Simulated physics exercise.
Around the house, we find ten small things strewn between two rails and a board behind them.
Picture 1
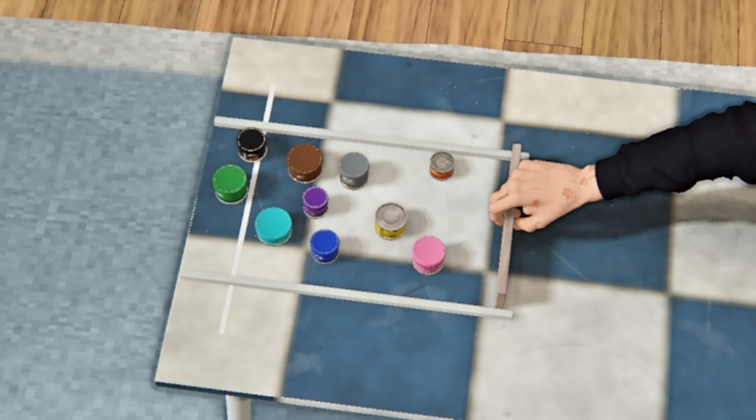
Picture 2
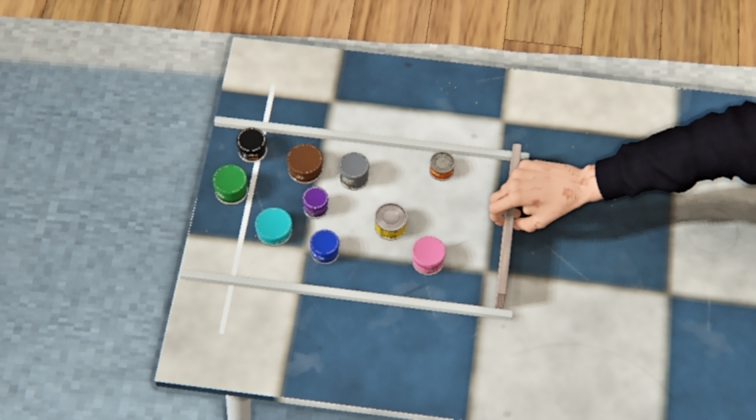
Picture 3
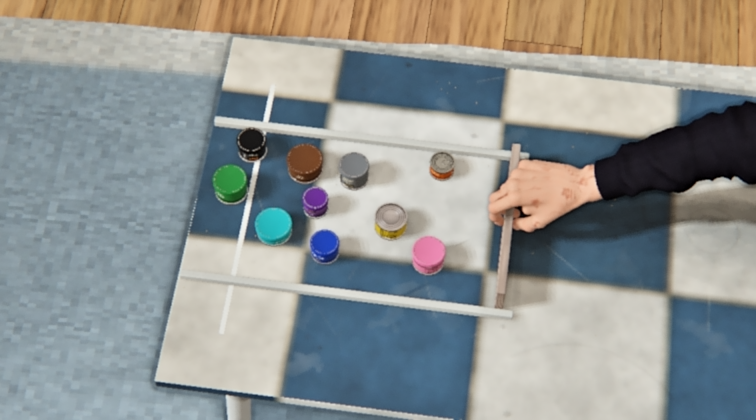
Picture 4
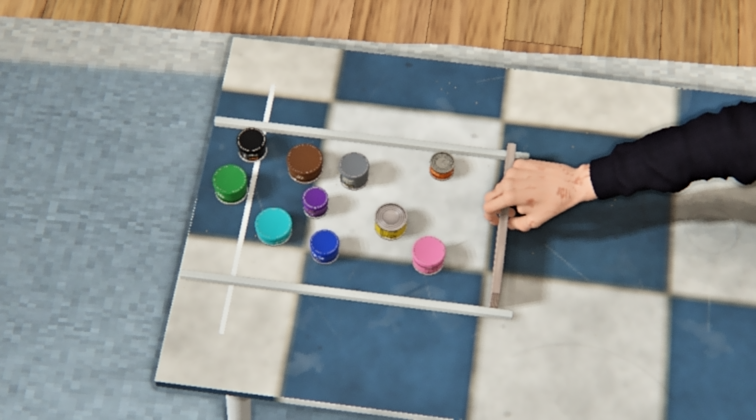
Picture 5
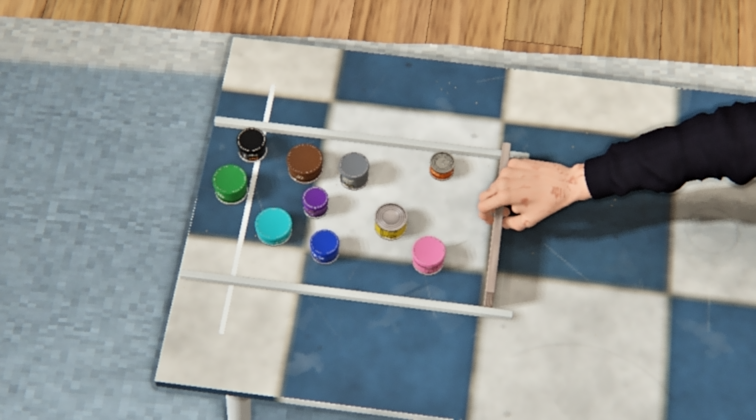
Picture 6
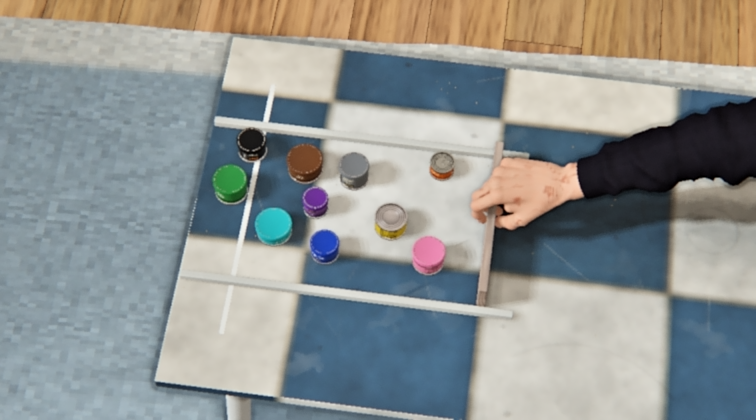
A hand slides a board slightly left between two rails toward several small, still pots.
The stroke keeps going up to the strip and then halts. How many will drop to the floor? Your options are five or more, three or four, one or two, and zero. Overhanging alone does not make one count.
My pick is one or two.
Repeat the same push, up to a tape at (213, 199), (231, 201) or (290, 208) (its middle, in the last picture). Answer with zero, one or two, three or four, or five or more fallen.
Going through the three places in order, the answers are 5 or more; three to four; no fall at all.
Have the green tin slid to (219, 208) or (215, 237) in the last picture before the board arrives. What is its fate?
In that order, it is lost; holds on.
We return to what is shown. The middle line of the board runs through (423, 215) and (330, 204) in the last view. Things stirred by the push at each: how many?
First 2, then 8.
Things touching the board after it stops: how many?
Looks like 4 of them, all told.
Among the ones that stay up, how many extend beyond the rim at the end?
The number overhanging is 2.
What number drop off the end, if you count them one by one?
Counted up, you get 2.
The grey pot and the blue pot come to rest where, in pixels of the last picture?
About (240, 164), and the other about (202, 256).
Early on, none off yet; green tin at rest near (231, 185); black tin at rest near (252, 145); turquoise tin at rest near (274, 227).
Finally, the number that fall off is one or two; lost, black tin and green tin.
